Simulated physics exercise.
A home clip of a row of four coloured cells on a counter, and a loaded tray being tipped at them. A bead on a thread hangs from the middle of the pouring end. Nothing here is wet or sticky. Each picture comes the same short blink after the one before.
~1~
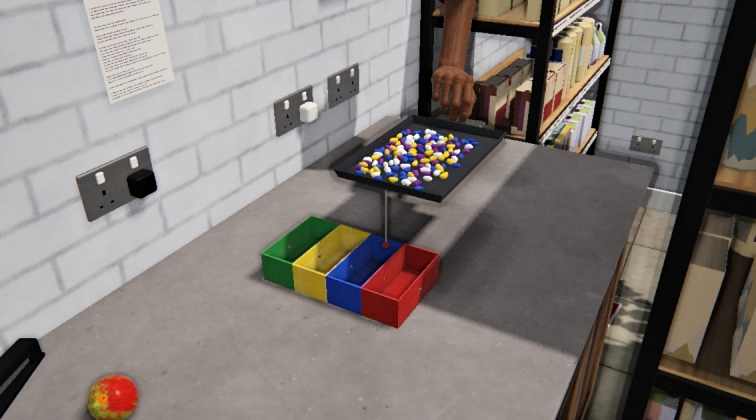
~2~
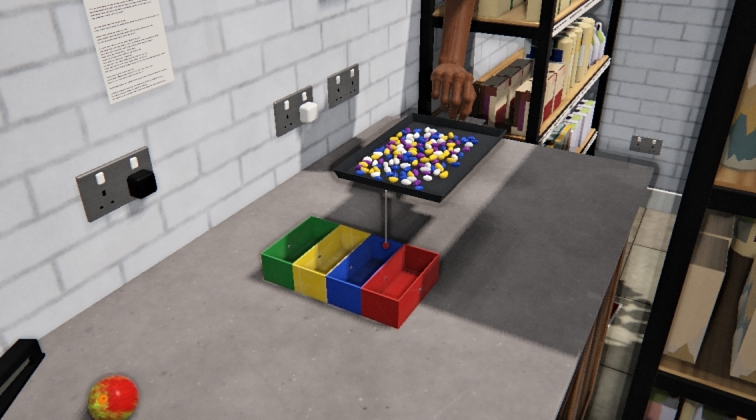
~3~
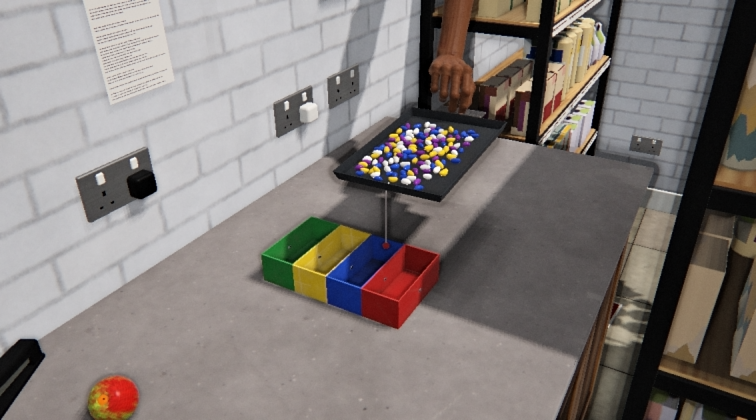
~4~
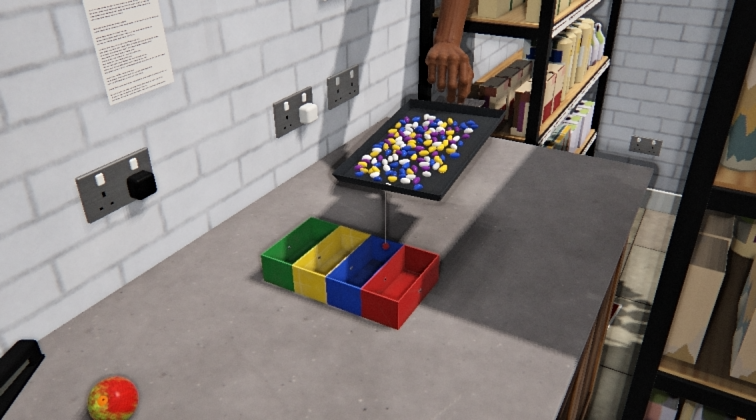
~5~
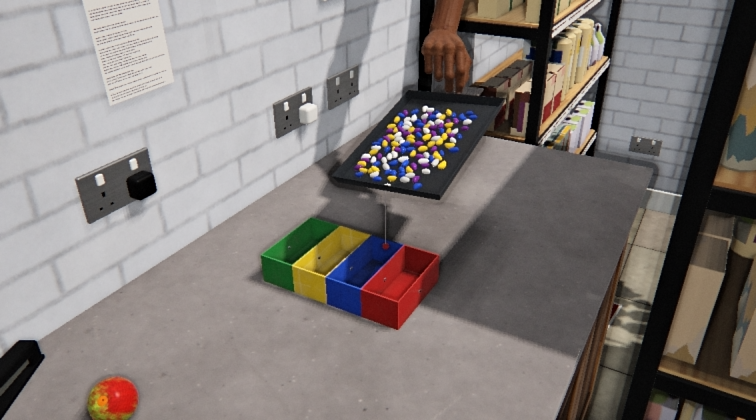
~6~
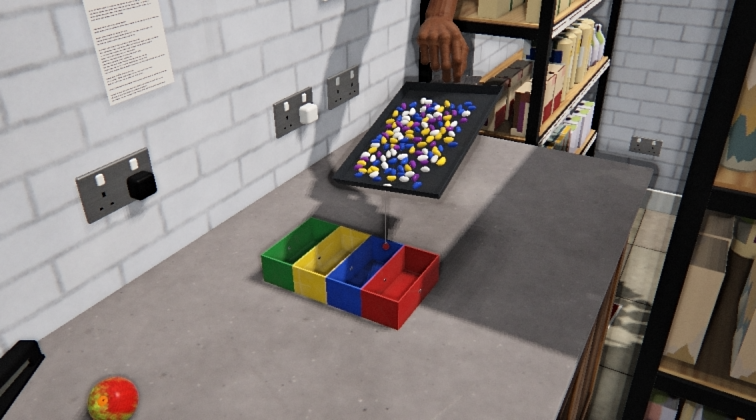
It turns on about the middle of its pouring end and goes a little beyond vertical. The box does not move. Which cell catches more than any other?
It favours the yellow compartment.
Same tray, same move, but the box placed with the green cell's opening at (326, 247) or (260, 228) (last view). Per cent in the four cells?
In turn 100 and 90 in a hundred.
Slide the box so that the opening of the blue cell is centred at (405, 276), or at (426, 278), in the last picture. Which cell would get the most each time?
At the first place the green cell, at the second that green cell.
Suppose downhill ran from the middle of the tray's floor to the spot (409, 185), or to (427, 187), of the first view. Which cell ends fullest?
One: The red cell. Two: The red cell.
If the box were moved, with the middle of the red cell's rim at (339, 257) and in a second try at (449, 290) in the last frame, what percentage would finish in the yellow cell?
Roughly 0 per cent, and 20 per cent.
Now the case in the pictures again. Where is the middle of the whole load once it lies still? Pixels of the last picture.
Near (331, 279).
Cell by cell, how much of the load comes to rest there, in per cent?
Green cell near 10; yellow cell near 70; blue cell near 20; red cell near 10.
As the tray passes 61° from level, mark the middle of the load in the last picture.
At about (371, 153).
Soon, tray tipped steeply; nearly all on the tray; a stray few falling or outside the box.
A while on, tray tipped right over; about half on the tray; a small part in the yellow cell; a stray few in the red cell; a stray few in the green cell; a stray few in the blue cell; about a third falling or outside the box.
Towards the end, tray tipped past a quarter turn; about two thirds in the yellow cell; about a quarter in the blue cell; a small part in the red cell; a small part in the green cell.
Finally, tray tipped past a quarter turn; about two thirds in the yellow cell; about a quarter in the blue cell; a small part in the red cell; a small part in the green cell.
